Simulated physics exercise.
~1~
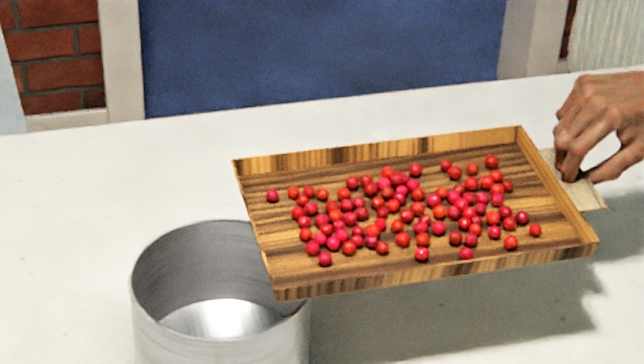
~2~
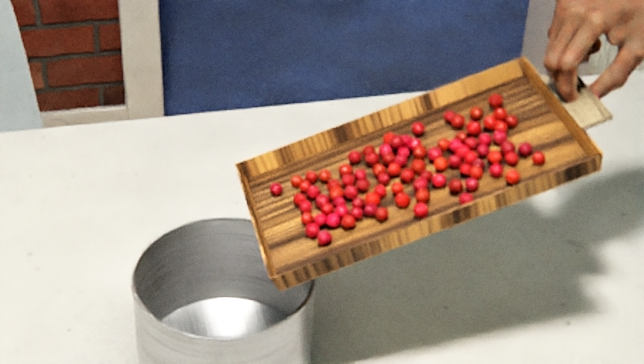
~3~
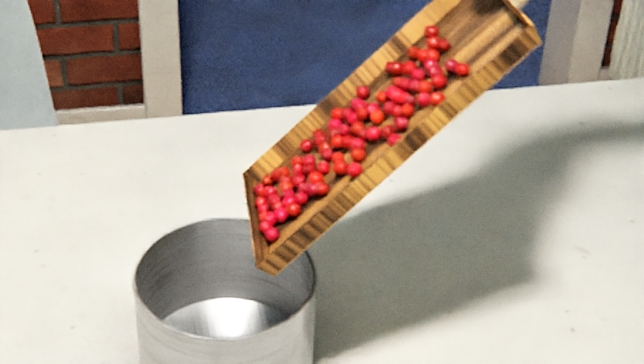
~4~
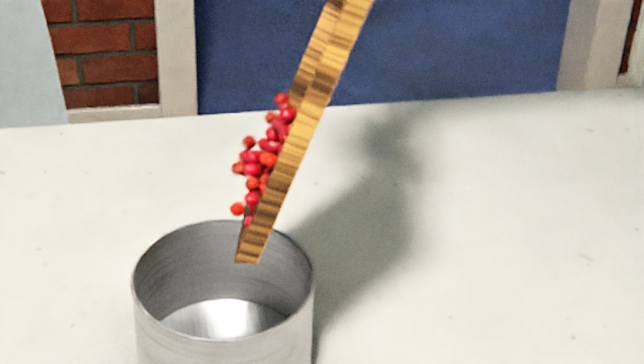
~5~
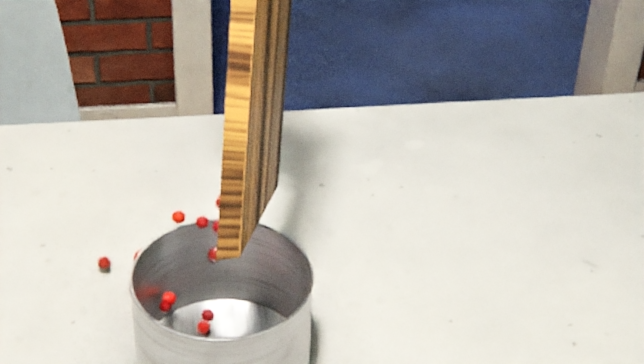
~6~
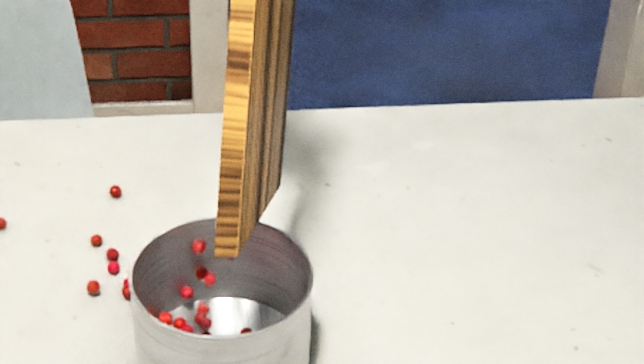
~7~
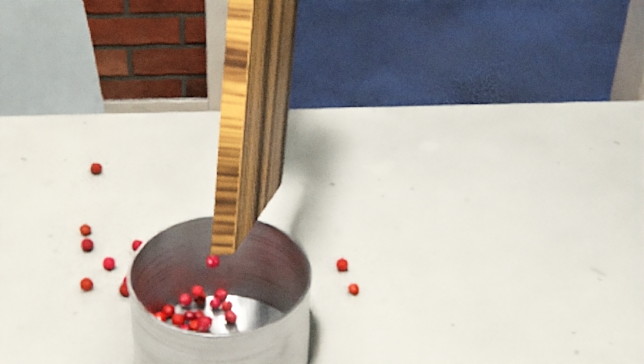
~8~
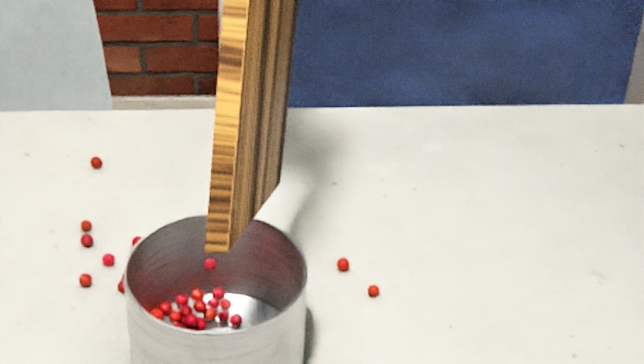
On a pale tabletop in front of a blue panel and a patch of red brick, a hand holds a striped wooden tray of red cranberries beside an open metal pot. The hand raises the handle end, and the tray tips toward the pot. As it grows steeper, the berries slide down and bunch toward the lower end. The tray swings upright above the pot, and berries tumble off, some dropping inside and others scattering across the table. At the end, the tray stays upright over a small pile in the pot, with stray berries lying on both sides.
